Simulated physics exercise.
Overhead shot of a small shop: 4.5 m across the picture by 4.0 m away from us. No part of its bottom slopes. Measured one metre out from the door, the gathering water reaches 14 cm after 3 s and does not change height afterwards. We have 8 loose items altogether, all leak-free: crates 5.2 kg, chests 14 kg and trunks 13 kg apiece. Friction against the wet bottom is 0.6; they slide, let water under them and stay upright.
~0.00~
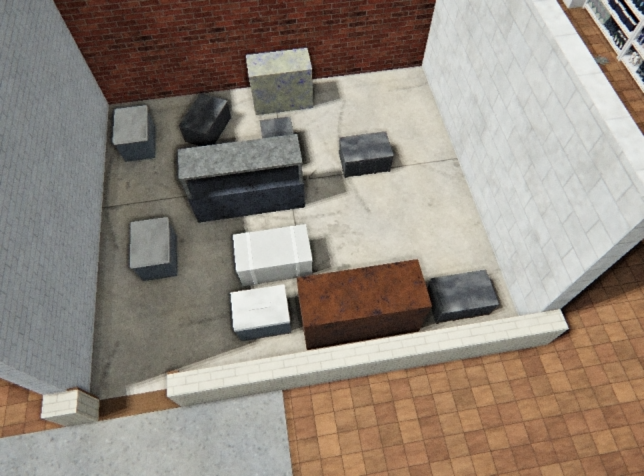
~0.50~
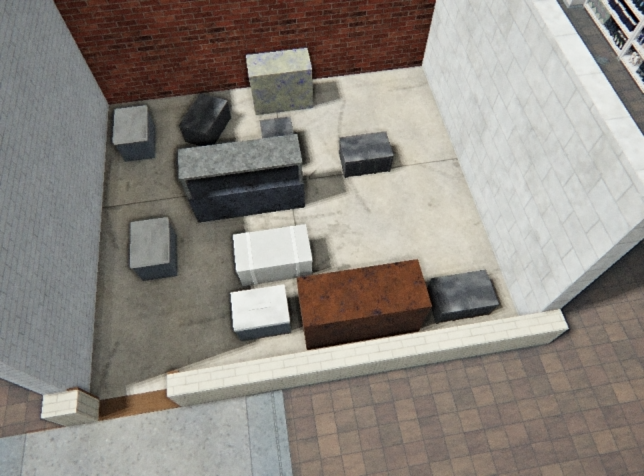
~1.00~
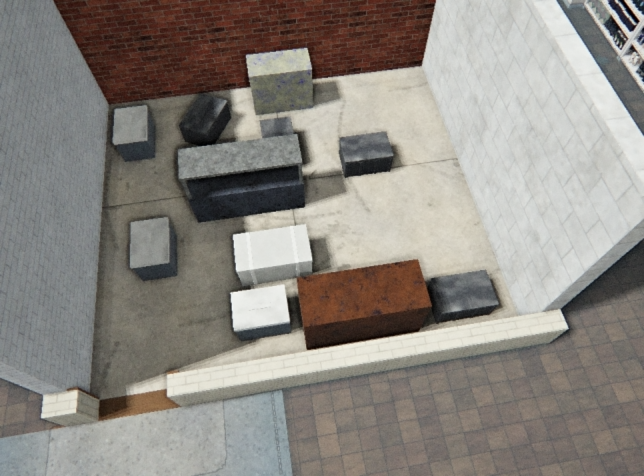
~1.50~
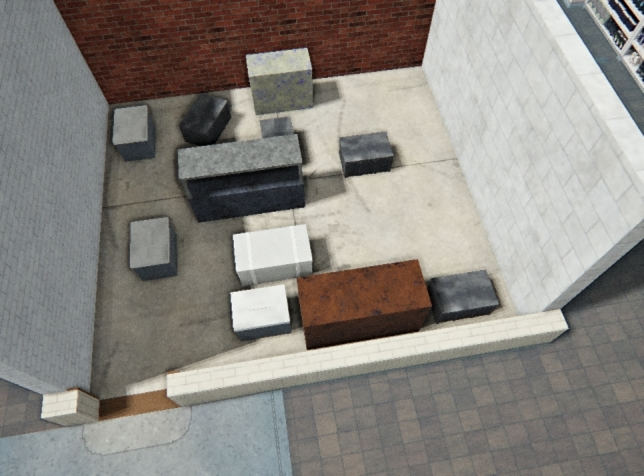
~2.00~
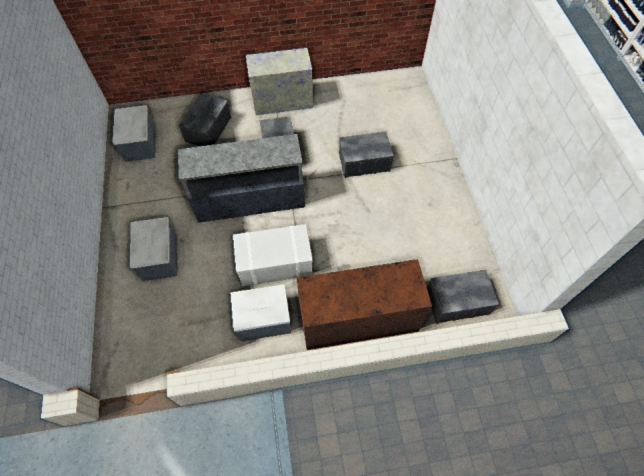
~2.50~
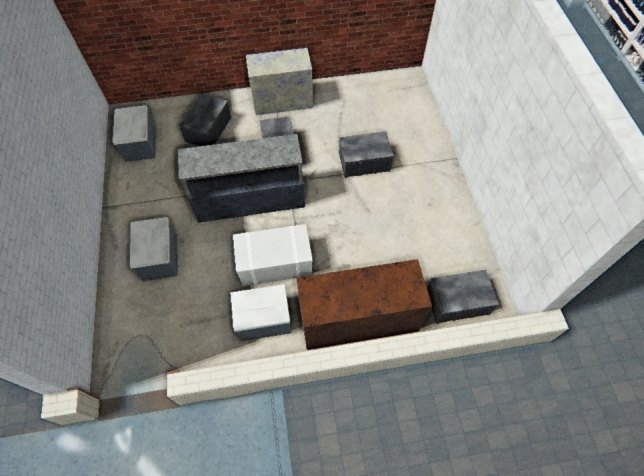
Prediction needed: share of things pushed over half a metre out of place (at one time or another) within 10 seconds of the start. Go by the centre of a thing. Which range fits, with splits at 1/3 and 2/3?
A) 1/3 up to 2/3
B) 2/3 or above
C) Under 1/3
The answer is C.
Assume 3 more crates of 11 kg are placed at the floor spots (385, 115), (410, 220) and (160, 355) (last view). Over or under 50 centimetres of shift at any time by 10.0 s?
Note: Item 1 below threshold; item 2 below threshold; item 3 above threshold.
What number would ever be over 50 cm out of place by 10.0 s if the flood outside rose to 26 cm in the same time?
Under that setup the answer is 5.
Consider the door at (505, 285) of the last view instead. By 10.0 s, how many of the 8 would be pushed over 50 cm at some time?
The count would be 2.
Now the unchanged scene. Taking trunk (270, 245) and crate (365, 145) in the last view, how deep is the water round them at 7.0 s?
Roughly 3 and 0 cm.
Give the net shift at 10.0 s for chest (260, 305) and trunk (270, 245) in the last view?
Shifts: 0 cm / 0 cm.
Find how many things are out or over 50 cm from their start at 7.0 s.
By then 0.
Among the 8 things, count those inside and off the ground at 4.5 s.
0.
After 3.5 s 0 of 8 are over 50 cm from their spots; 0 afloat.
After 4.5 s 0 of 8 are over 50 cm from their spots; 0 afloat.
After 7.0 s 0 of 8 are over 50 cm from their spots; 0 afloat.
After 10.0 s 1 of 8 are over 50 cm from their spots, and 1 have been at some point; 1 afloat.
